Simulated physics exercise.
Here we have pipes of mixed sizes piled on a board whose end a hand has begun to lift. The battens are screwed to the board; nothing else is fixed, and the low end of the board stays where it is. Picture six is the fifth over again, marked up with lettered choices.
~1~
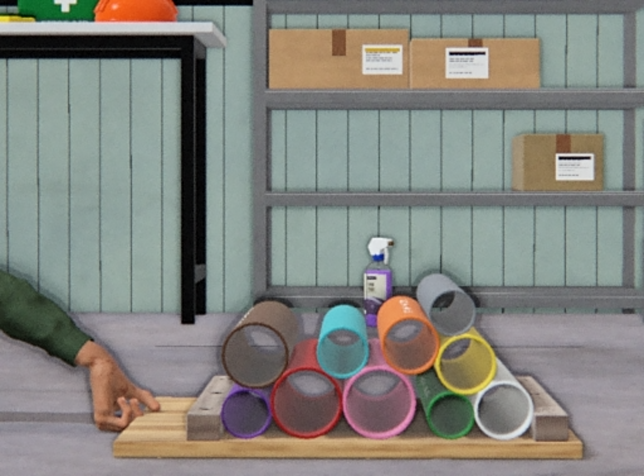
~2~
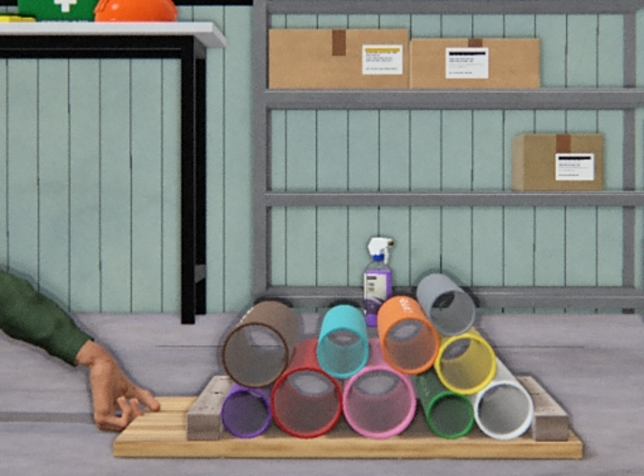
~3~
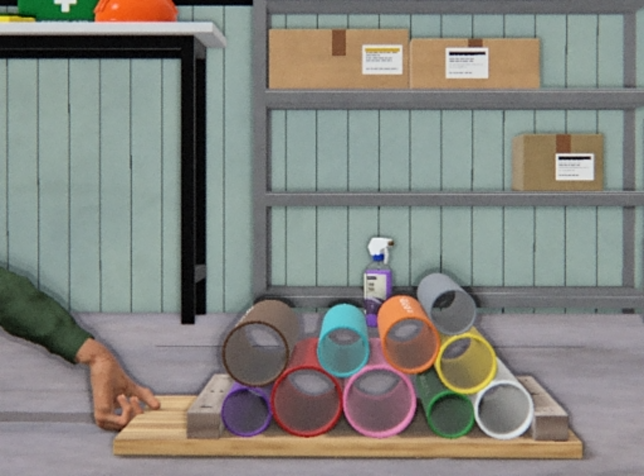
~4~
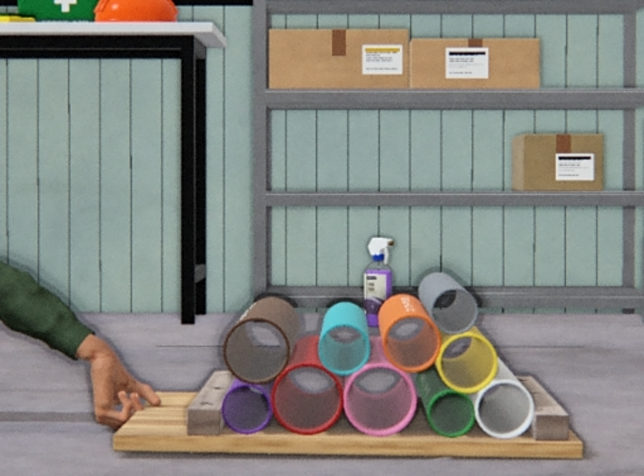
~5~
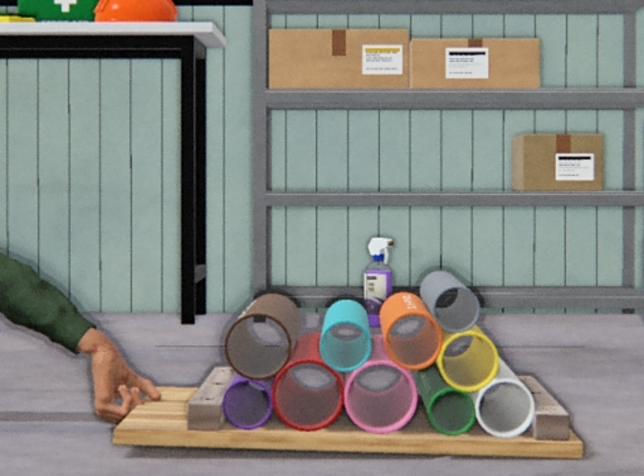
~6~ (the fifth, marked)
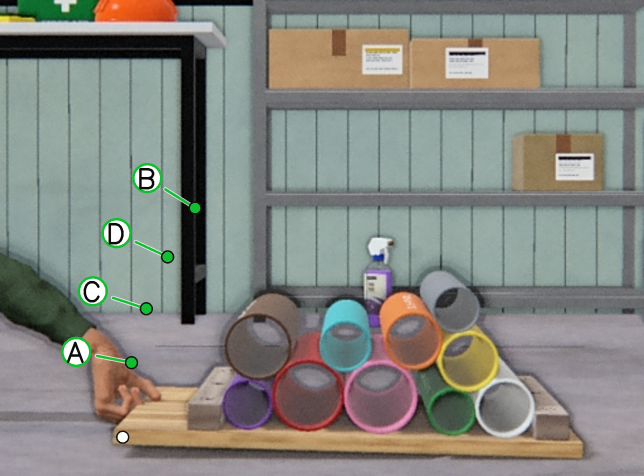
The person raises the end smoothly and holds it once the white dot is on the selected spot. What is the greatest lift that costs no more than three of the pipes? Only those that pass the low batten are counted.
At most to B.
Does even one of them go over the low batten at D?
Yes, at D.
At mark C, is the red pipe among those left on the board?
The red pipe: Yes.
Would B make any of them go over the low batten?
At B: Yes.
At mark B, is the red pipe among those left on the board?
Yes, with B.
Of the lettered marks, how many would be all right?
Four of them.
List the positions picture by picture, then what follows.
Purple pipe (246, 413); red pipe (306, 403); pink pipe (380, 403), in the first picture.
Pink pipe (380, 403); green pipe (451, 416), in the second picture.
Board (348, 412); purple pipe (246, 412); brown pipe (255, 354); turquoise pipe (343, 351), in the third picture.
Board (348, 410); purple pipe (247, 409); red pipe (308, 399), in the fourth picture.
Board (349, 407); purple pipe (247, 405); red pipe (308, 396), in the fifth picture.
On the marked copy, A at (132, 363); B at (195, 208); C at (146, 309); D at (168, 257); the white dot at (123, 437).
Taking B. A third of the way, board at 18°.
Two thirds of the way, board at 32°.
When it is over, board at 32°, three over the low batten (yellow, orange, grey).
As for the rest, A none over the low batten; C two over the low batten (yellow, grey); D three over the low batten (yellow, orange, grey).
